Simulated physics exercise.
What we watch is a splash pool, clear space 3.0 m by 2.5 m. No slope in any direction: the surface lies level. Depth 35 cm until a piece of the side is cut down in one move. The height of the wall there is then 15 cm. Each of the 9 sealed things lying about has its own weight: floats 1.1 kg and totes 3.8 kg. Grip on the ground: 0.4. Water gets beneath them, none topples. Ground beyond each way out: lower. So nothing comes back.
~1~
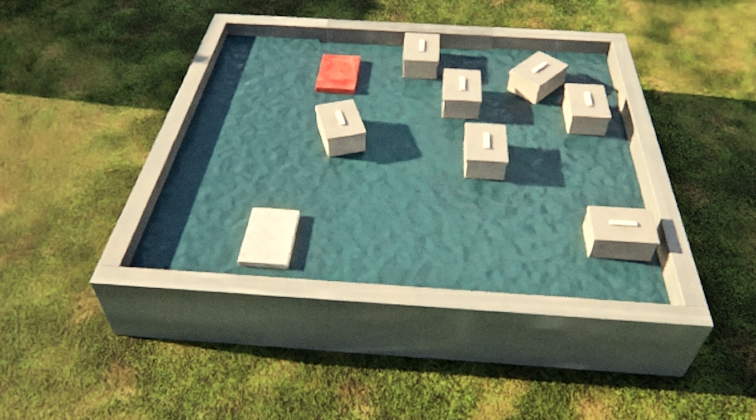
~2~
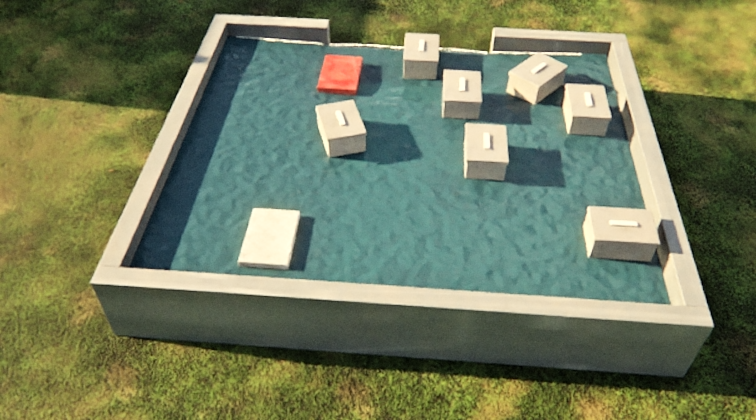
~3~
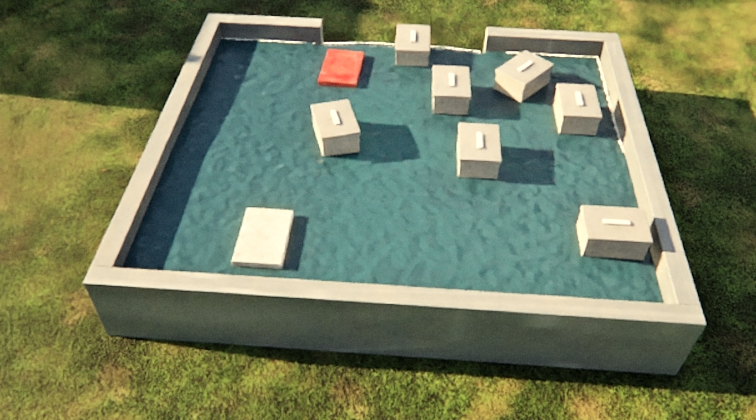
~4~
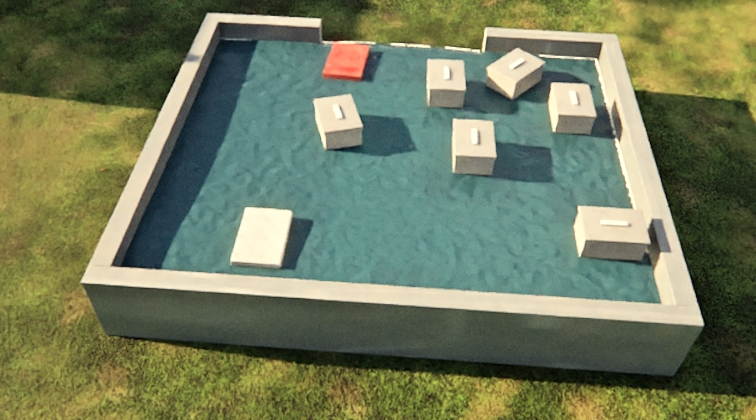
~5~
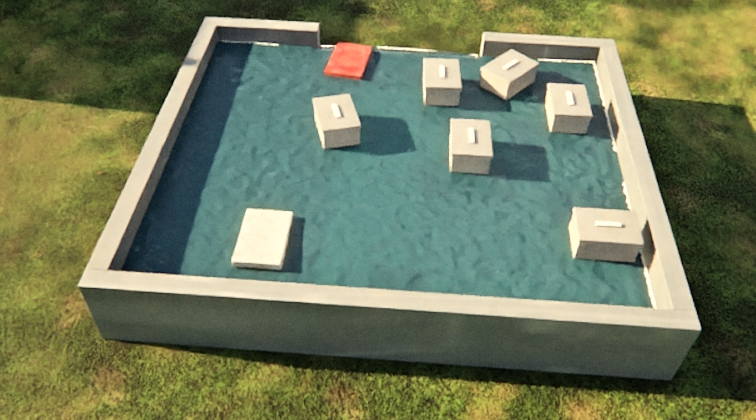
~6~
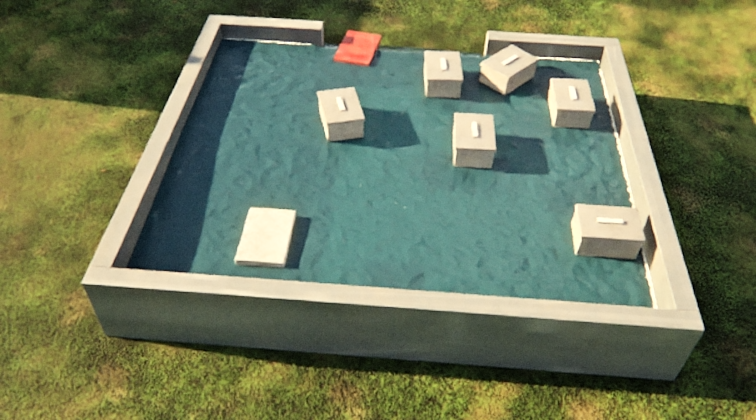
In a walled splash pool on grass, a gap opens in the far wall, a pale box near it drifts out of view, and the flat red float moves slowly to the opening while the other pale blocks shift slightly.
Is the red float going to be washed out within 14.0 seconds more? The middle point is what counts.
It is clear of the pool.
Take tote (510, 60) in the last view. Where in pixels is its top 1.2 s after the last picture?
Roughly at (485, 55).
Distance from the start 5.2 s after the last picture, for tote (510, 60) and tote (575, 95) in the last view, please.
Result, in order - first: Gone out; second: 40 cm.
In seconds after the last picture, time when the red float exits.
Somewhere near 0.0 s.
Then, 1.2 s after the last picture the red float has gone out; 2 of 9 are out; 7 afloat.
Then, 5.2 s after the last picture the red float has gone out; 4 of 9 are out; 5 afloat.
Then, 10.0 s after the last picture the red float has gone out; 4 of 9 are out; 5 afloat.
Then, 14.0 s after the last picture the red float has gone out; 4 of 9 are out; 5 afloat.
